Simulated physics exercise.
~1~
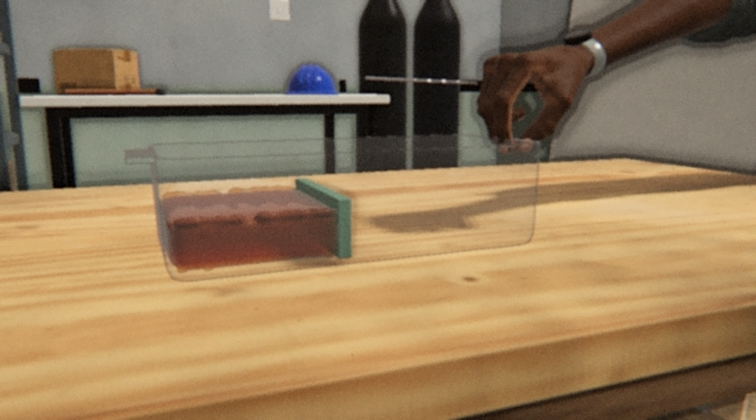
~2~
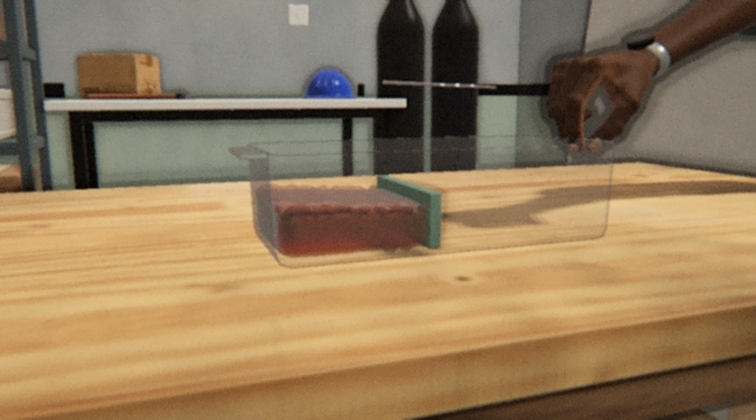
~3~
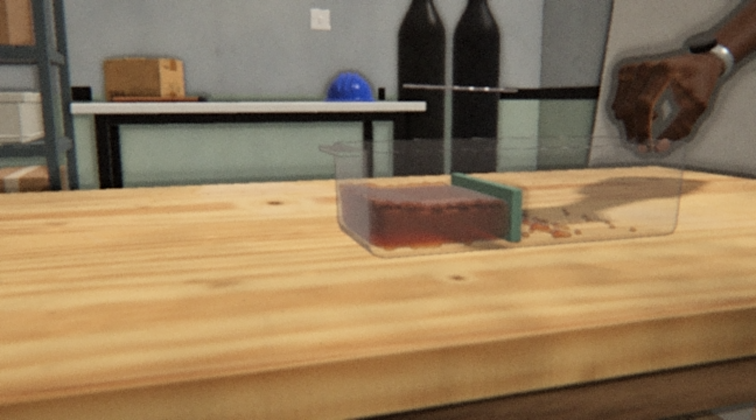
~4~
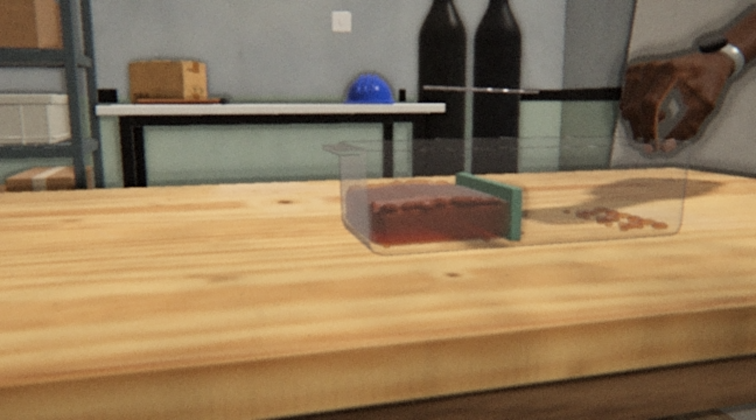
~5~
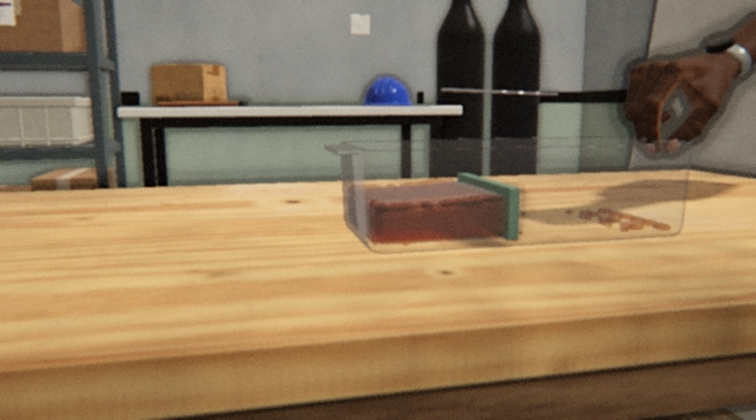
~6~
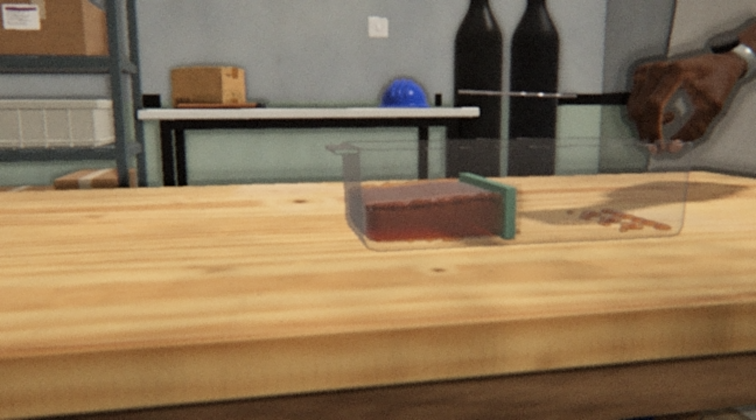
Hand pulling a clear tub rightward across a wooden table, dark red liquid sloshing, a little ending up beyond the green divider.
